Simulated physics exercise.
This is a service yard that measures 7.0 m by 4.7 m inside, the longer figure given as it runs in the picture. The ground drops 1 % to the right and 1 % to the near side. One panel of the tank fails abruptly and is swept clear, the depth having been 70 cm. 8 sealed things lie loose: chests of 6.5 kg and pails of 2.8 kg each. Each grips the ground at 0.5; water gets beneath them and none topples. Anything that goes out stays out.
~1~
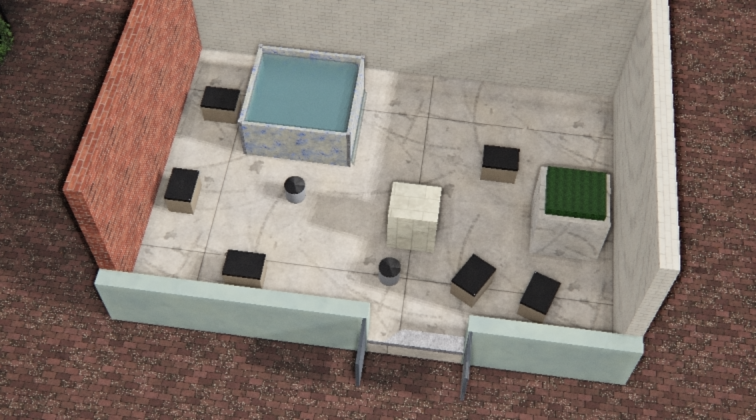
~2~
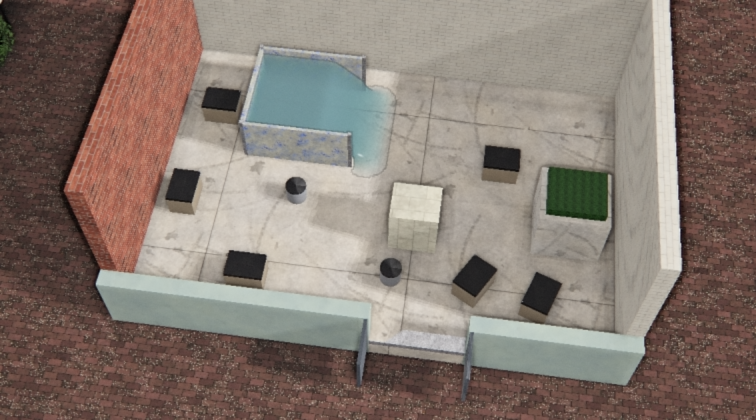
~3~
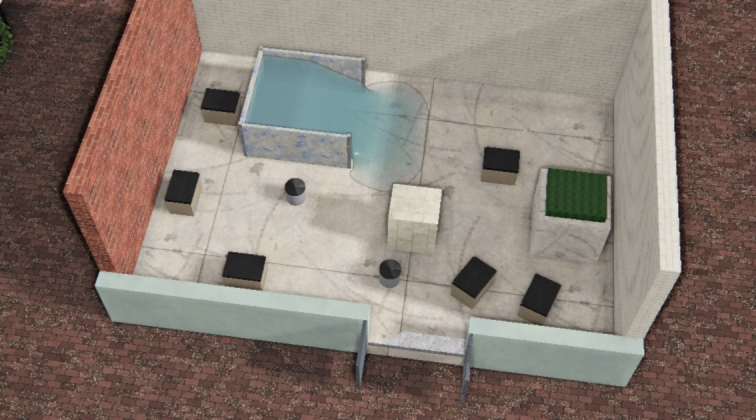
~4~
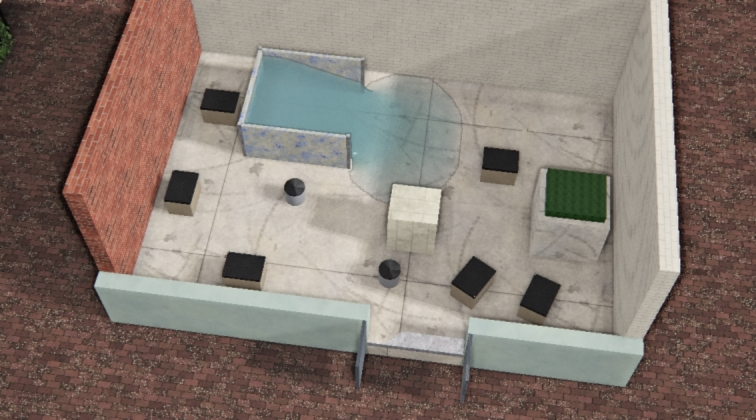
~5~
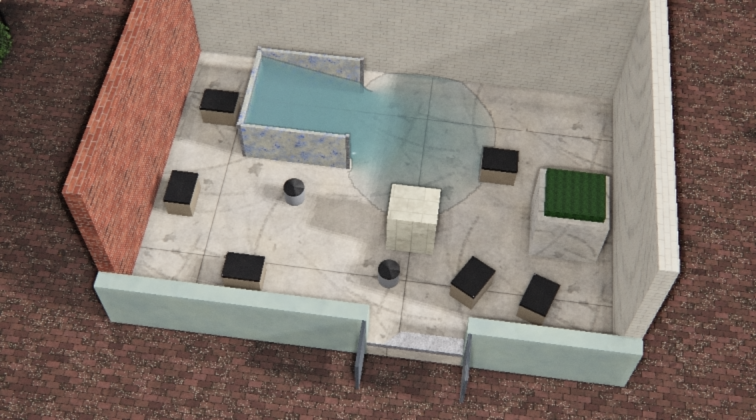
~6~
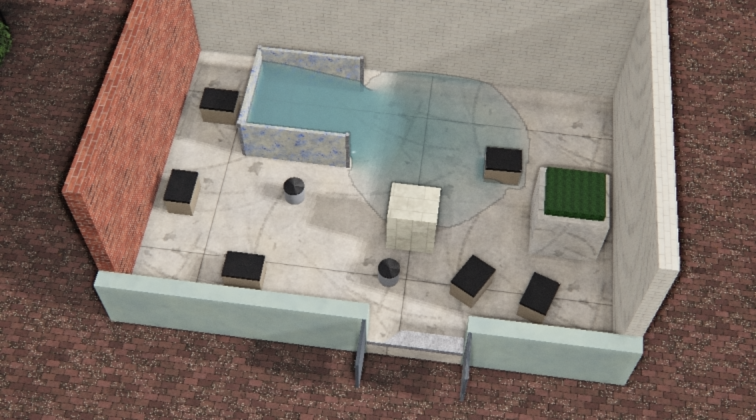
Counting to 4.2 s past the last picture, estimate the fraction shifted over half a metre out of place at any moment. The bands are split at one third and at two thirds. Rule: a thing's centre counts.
A moderate share, a third or more but below two thirds.
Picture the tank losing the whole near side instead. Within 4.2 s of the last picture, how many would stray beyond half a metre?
The count would be 6.
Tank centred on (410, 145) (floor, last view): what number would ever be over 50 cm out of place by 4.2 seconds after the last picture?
4.
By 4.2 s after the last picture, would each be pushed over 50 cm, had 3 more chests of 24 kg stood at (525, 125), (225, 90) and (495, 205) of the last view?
The first comes out beyond the limit, the second within the limit, the third beyond the limit.
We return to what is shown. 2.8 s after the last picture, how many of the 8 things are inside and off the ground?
At that moment it comes to 2.
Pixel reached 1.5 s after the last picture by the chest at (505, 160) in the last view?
Estimated pixel: Around (602, 179).
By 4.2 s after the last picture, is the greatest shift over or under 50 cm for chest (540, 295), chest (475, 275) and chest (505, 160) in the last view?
Beyond the mark, beyond the mark, beyond the mark.
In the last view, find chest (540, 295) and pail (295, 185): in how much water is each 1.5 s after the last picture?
3 and 0 cm.
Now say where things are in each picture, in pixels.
In the first picture, a chest at (501, 157) rests on the ground; a chest at (220, 97) rests on the ground; 2.4 m2 under water; 0 of 8 have shifted.
In the second picture, a chest at (502, 157) rests on the ground; a chest at (221, 98) rests on the ground; water covers 3.3 m2; 0 of 8 have shifted.
In the third picture, a chest at (501, 159), on the bottom; a chest at (220, 99) rests on the ground; water covers 4.5 m2; 0 of 8 have shifted.
In the fourth picture, a chest at (501, 159) rests on the ground; a chest at (220, 100), on the bottom; 6.1 m2 under water; 0 of 8 have shifted.
In the fifth picture, a chest at (500, 159) rests on the ground; a chest at (219, 100), on the bottom; water covers 7.6 m2; 0 of 8 have shifted.
In the sixth picture, a chest at (504, 159), on the bottom, 6 cm from its start; a chest at (219, 99) rests on the ground; water covers 9.1 m2; 1 of 8 have shifted.
Then, 0.4 s after the last picture 1 of 8 are over 50 cm from their spots; 0 afloat.
Then, 1.5 s after the last picture 2 of 8 are over 50 cm from their spots; 1 afloat.
Then, 2.8 s after the last picture 2 of 8 are over 50 cm from their spots; 2 afloat.
Then, 4.2 s after the last picture 2 of 8 are over 50 cm from their spots, and 3 have been at some point; 3 afloat.
